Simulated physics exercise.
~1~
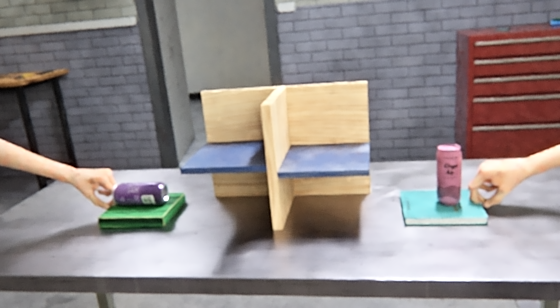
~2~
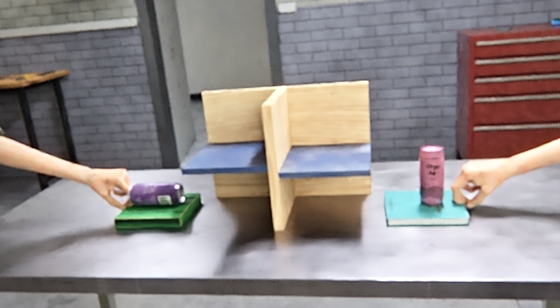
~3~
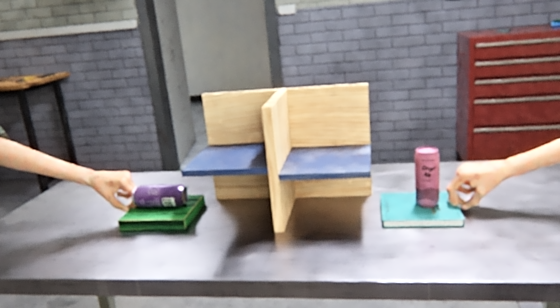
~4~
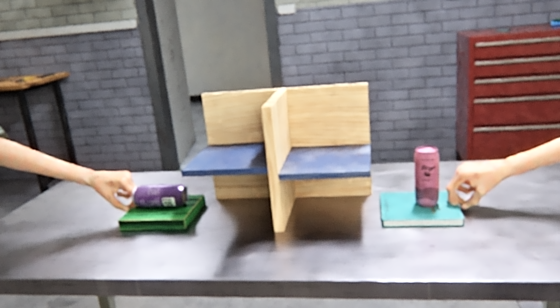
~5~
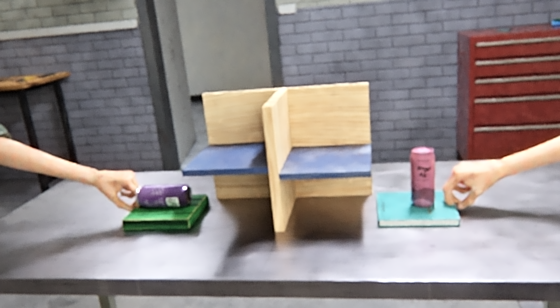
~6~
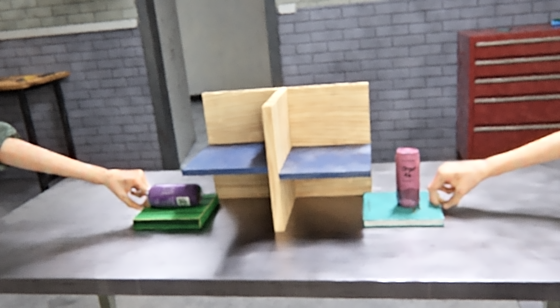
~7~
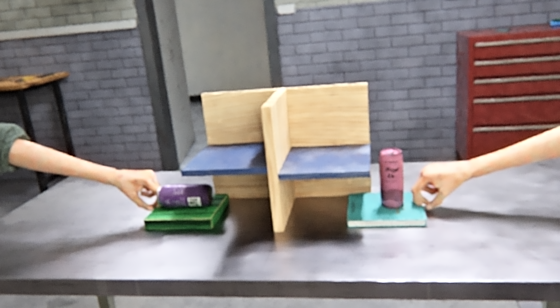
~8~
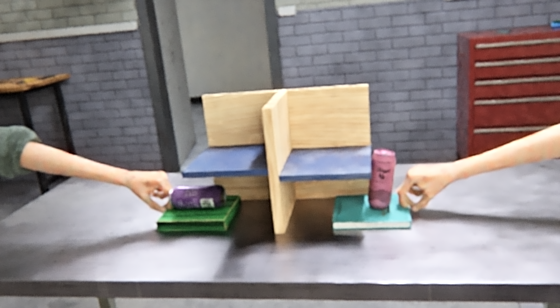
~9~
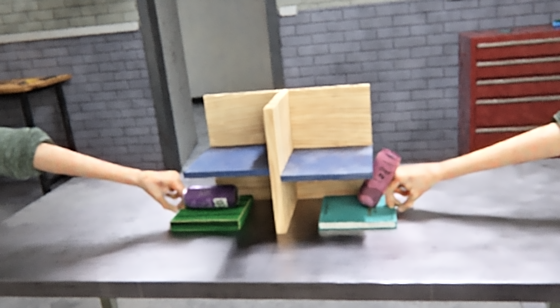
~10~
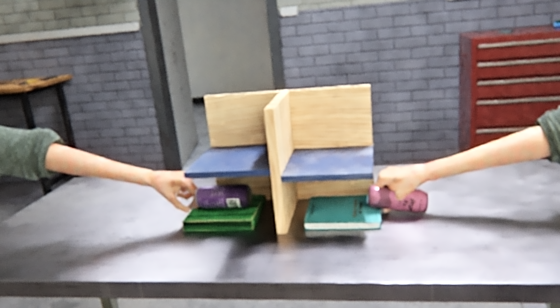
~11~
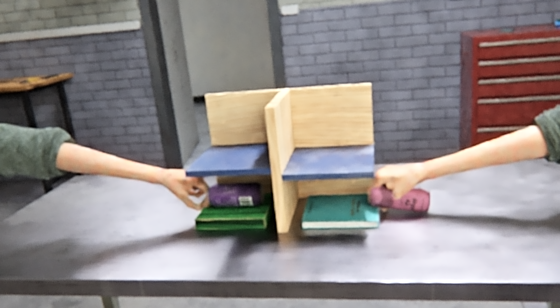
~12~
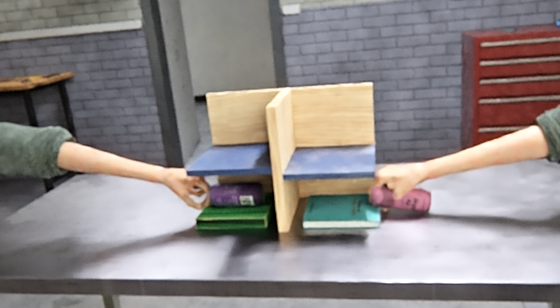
On a gray table in a workshop, two hands slid a green board with a purple can on its side and a turquoise book with an upright pink can toward a wooden rack; the purple can passed under its shelf, but the pink one tipped over against the other.
